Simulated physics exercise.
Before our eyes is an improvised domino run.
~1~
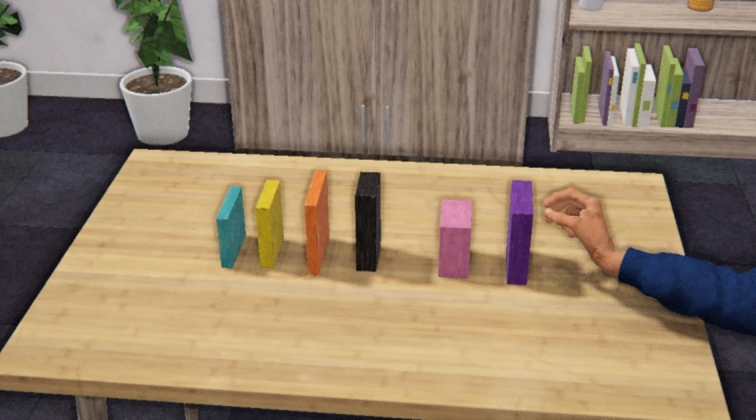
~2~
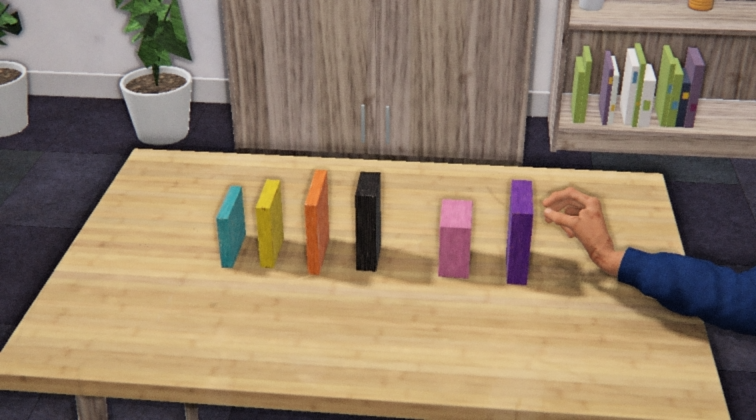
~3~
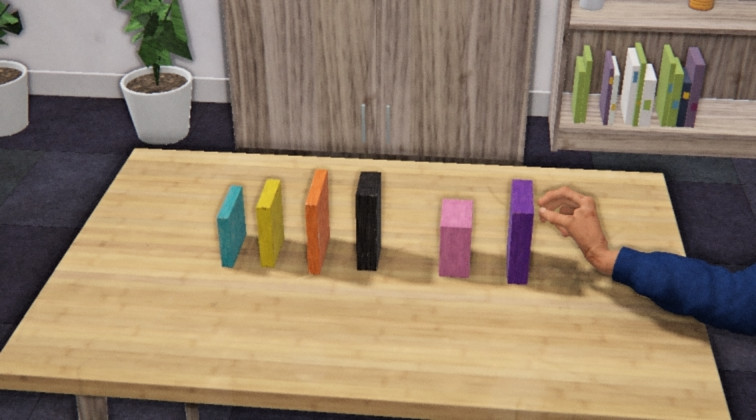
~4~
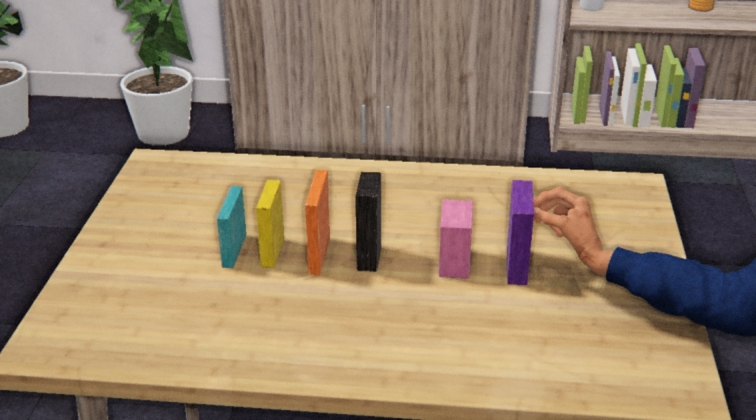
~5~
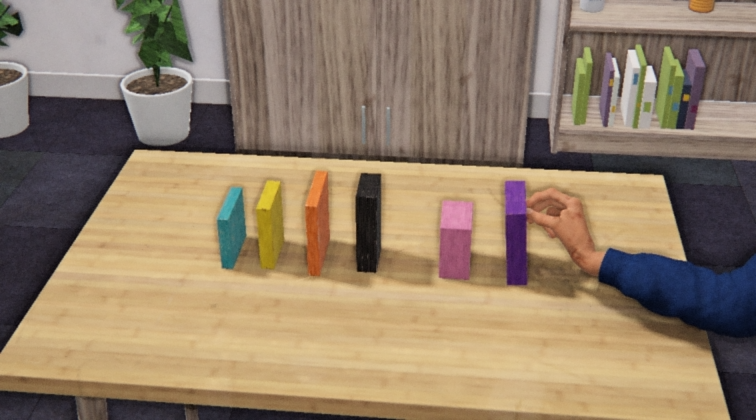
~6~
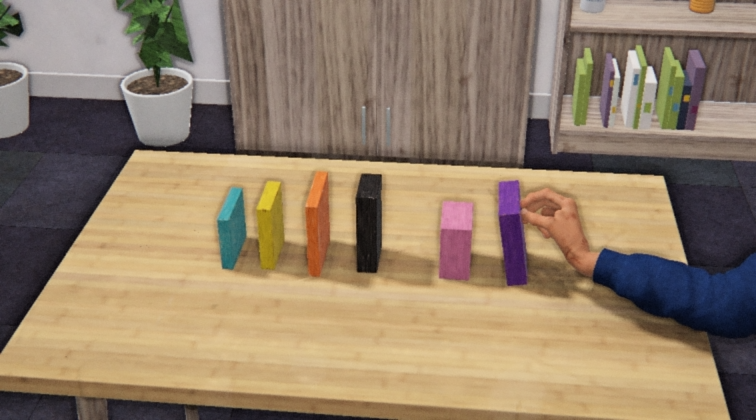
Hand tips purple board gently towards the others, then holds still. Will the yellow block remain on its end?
Stays up.
Then, 0.10 s on from there, purple board 15° over.
Then, 0.30 s on from there, purple board 31° over.
Then, 0.60 s on from there, yellow block resting near (271, 225).
In the end, all 4 unmoved. At the end, from the last picture's camera, yellow block near (271, 225).
